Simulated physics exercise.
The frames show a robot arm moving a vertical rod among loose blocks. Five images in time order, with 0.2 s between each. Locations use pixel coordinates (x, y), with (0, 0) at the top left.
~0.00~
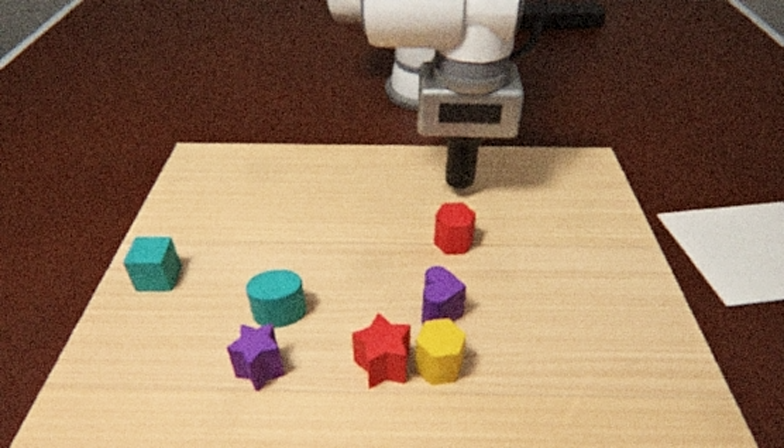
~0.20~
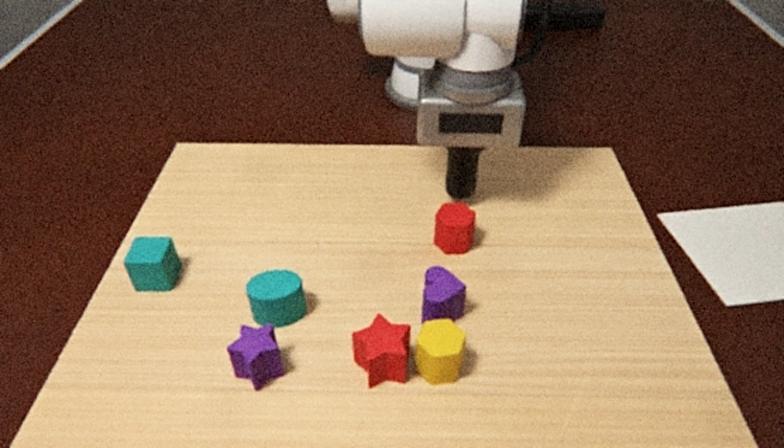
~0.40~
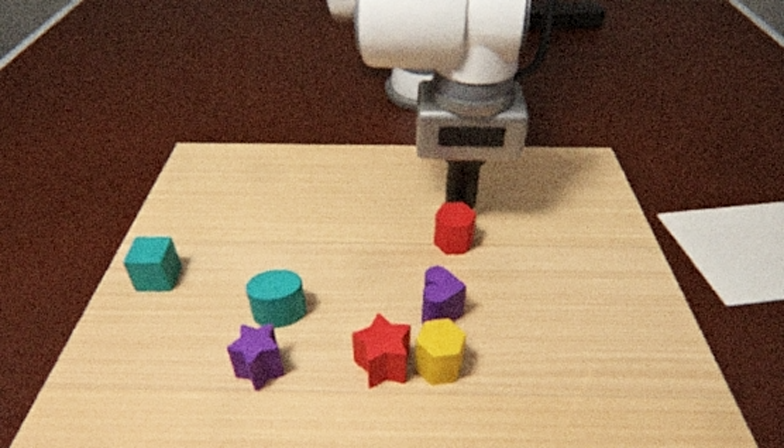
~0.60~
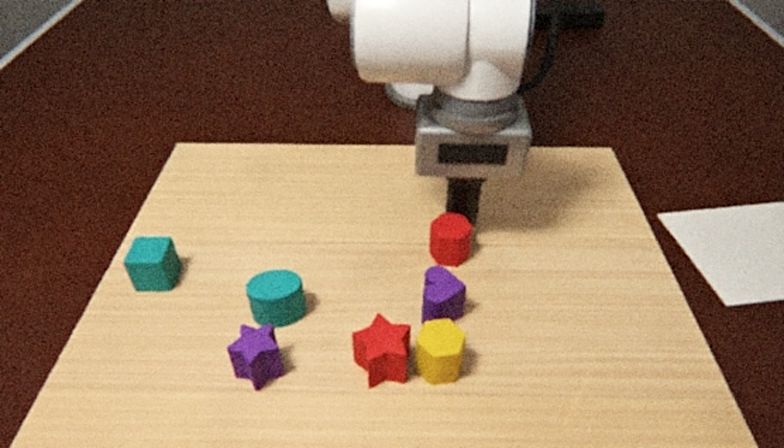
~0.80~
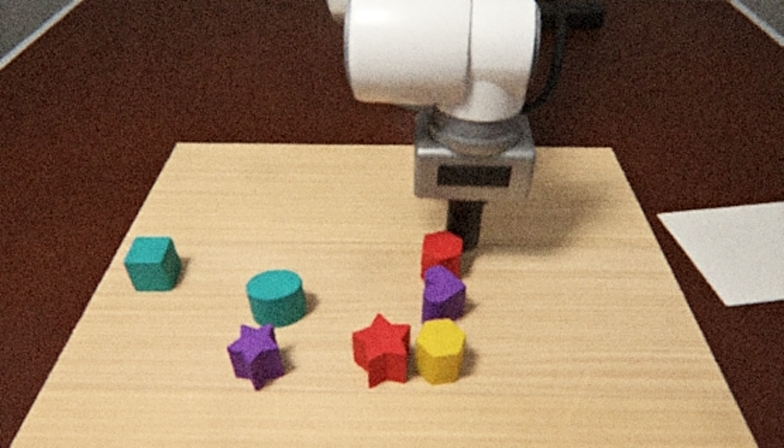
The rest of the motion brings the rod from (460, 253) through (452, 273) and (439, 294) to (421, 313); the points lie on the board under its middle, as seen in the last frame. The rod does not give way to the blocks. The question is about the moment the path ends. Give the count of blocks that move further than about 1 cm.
Of all the blocks, three or more travel more than a centimetre.
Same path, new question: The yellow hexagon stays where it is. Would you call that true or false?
That claim is false.
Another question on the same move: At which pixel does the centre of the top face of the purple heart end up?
Its top centre lands on (424, 319).
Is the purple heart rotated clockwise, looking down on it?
Short answer: No.
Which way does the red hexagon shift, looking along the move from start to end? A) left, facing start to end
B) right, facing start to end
Correct choice: B.
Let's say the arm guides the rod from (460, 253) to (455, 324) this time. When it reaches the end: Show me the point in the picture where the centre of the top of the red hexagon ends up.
Its top middle is near (421, 264).
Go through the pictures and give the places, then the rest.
The first picture shows rod's lower end (460, 181); red star-shaped block (383, 336); yellow hexagon (441, 337); purple heart (442, 283); red hexagon (456, 213).
The second picture shows rod (460, 191); blocks still.
The third picture shows rod (460, 204); blocks still.
The fourth picture shows rod (461, 220); red hexagon (452, 225).
The fifth picture shows rod (461, 242); red star-shaped block (383, 336); yellow hexagon (441, 337); purple heart (442, 283); red hexagon (442, 243).
What follows on the original path. Halfway along, rod (447, 273); purple heart (433, 295), turned 55° anticlockwise; red hexagon (414, 266), turned 25° clockwise.
At the end, rod (422, 301); red star-shaped block (382, 341), turned 15° clockwise; yellow hexagon (443, 352); purple heart (424, 319), turned 95° anticlockwise; red hexagon (381, 282), turned 65° clockwise.
